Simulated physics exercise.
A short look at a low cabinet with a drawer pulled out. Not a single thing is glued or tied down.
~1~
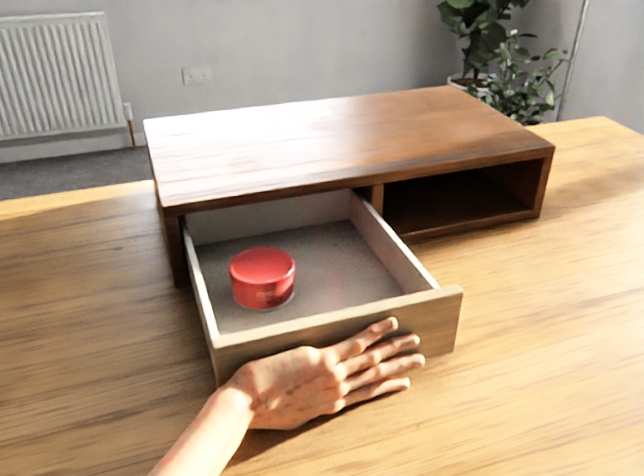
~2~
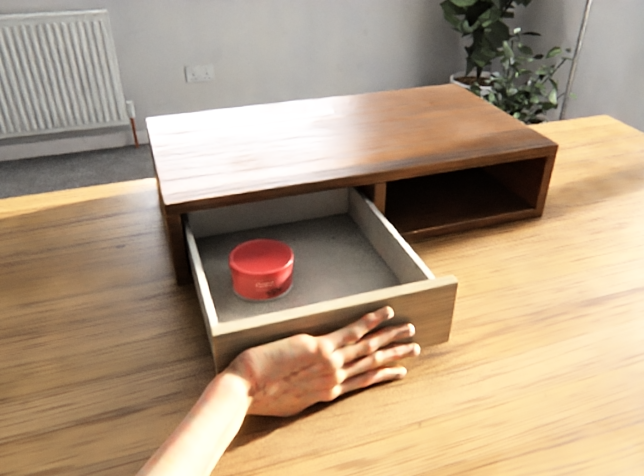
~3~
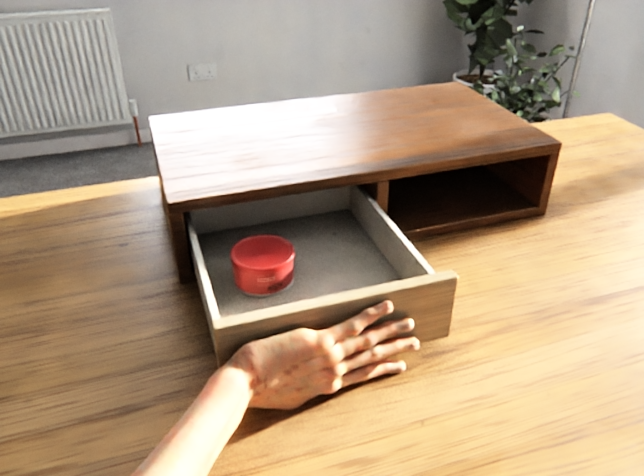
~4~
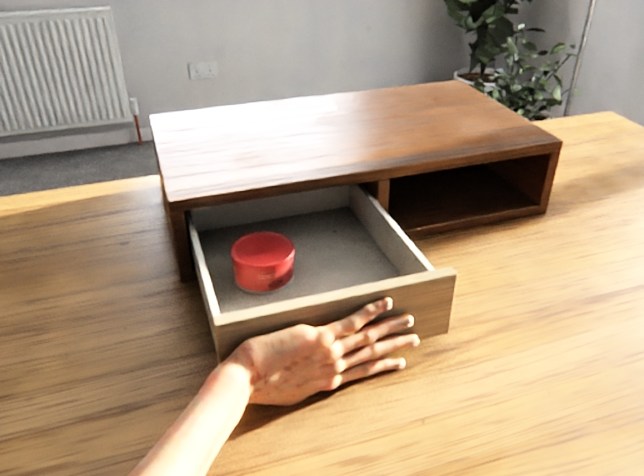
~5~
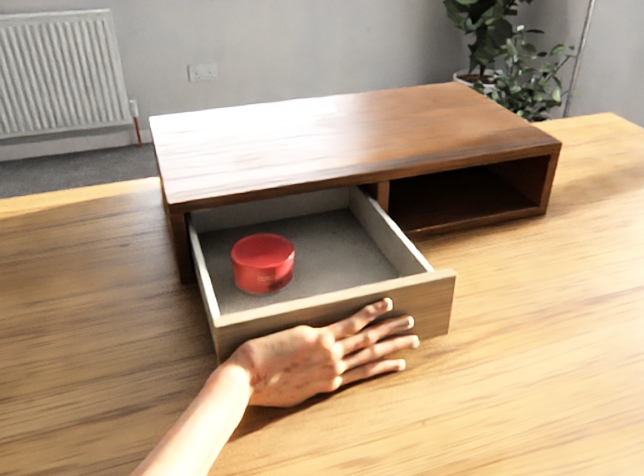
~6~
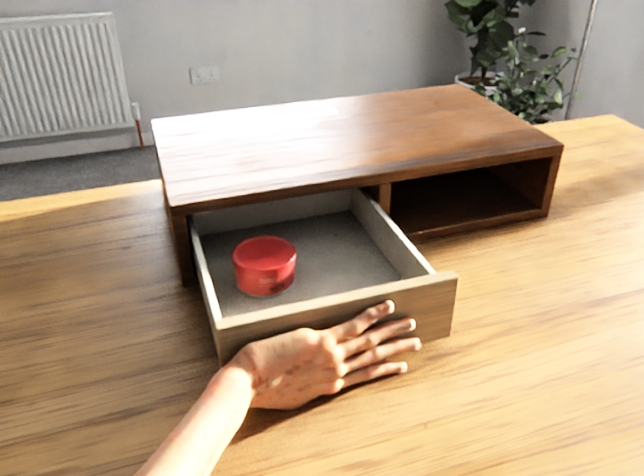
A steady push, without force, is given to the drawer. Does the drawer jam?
I expect the drawer slides fully home.
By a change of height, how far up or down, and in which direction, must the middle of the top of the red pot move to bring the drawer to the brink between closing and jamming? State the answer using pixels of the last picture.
The tipping point sits around 24 pixels higher.
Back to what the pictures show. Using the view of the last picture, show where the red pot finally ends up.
Its centre ends up near (231, 188).
Then, 0.44 s past the last view, drawer starting in.
Then, 0.76 s past the last view, drawer about half in.
Finally, the drawer goes all the way in.
